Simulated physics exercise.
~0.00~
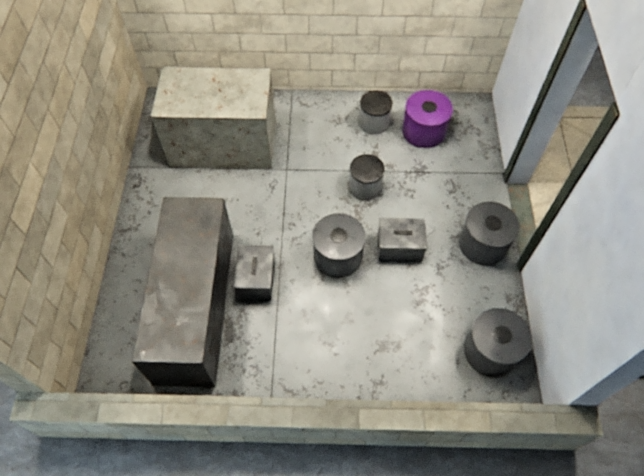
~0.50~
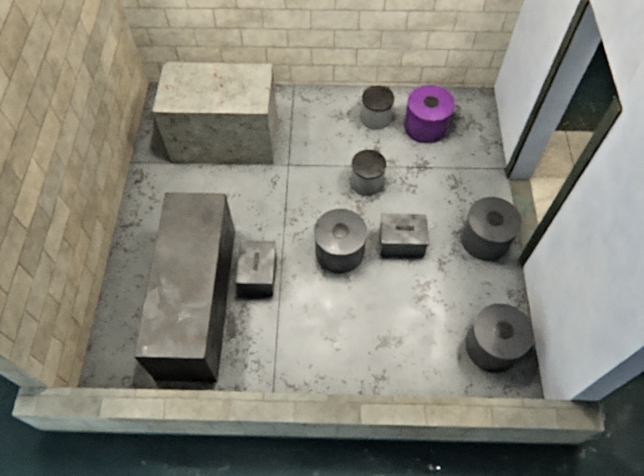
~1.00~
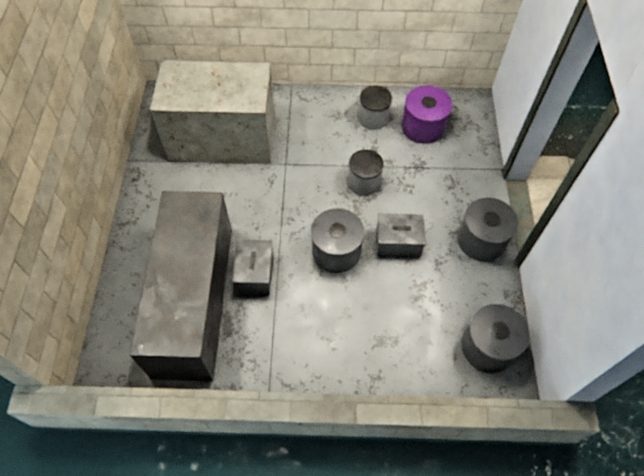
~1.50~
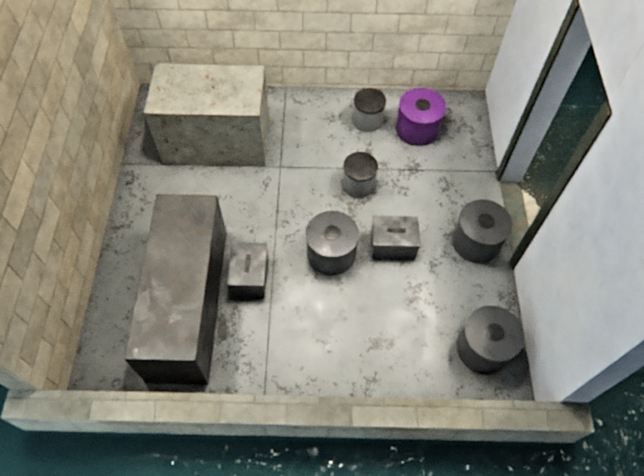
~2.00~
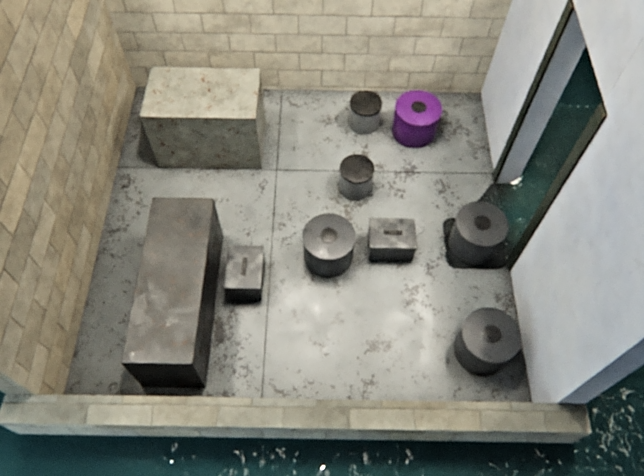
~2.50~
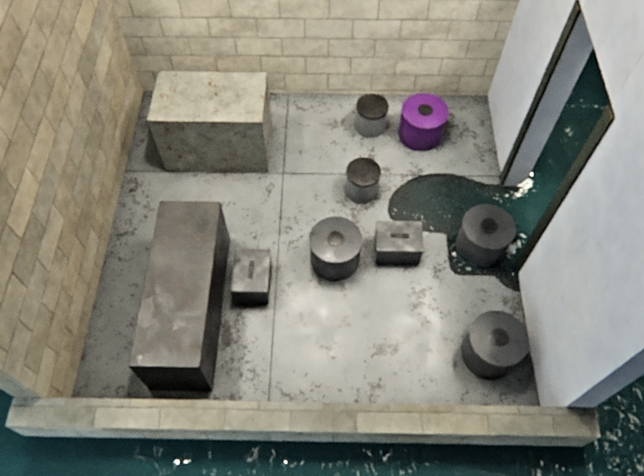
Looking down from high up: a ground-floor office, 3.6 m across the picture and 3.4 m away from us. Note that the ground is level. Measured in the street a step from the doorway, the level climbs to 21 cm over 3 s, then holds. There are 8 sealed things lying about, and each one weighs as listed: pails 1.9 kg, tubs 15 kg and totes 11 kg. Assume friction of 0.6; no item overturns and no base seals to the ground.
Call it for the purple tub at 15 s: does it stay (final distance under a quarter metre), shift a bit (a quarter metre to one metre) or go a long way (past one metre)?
Stays.
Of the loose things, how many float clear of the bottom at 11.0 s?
At that moment 3.
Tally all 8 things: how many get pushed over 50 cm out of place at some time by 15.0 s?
The tally stands at 7.
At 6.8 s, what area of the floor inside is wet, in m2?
At that time the wet patch spans about 10.5 m2.
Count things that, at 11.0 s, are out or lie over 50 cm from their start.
2.
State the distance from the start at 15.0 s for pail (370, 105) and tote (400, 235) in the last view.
First 60 cm, then 80 cm.
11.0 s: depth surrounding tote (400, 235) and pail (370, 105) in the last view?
Close to 6 and 7 centimetres.
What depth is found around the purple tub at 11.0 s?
Roughly 7 cm deep.
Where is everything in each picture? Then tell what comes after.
In the first picture, the purple tub at (429, 107) rests on the ground; water covers 0.0 m2; 0 of 8 have shifted.
In the second picture, the purple tub at (431, 102) rests on the ground; water covers 0.0 m2; 0 of 8 have shifted.
In the third picture, the purple tub at (429, 103), on the bottom; water covers 0.0 m2; 0 of 8 have shifted.
In the fourth picture, the purple tub at (423, 105) rests on the ground; water covers 0.0 m2; 0 of 8 have shifted.
In the fifth picture, the purple tub at (419, 107), on the bottom; water covers 0.1 m2; 0 of 8 have shifted.
In the sixth picture, the purple tub at (425, 110), on the bottom; water covers 0.6 m2; 0 of 8 have shifted.
After 3.5 s the purple tub is near (425, 110), 0.0 m from its start, aground; 0 afloat.
After 6.8 s the purple tub is near (425, 110), 0.0 m from its start, aground; 2 afloat.
After 11.0 s the purple tub is near (425, 110), 0.0 m from its start, aground; 3 afloat.
After 15.0 s the purple tub is near (438, 110), 0.1 m from its start, afloat; 8 afloat.
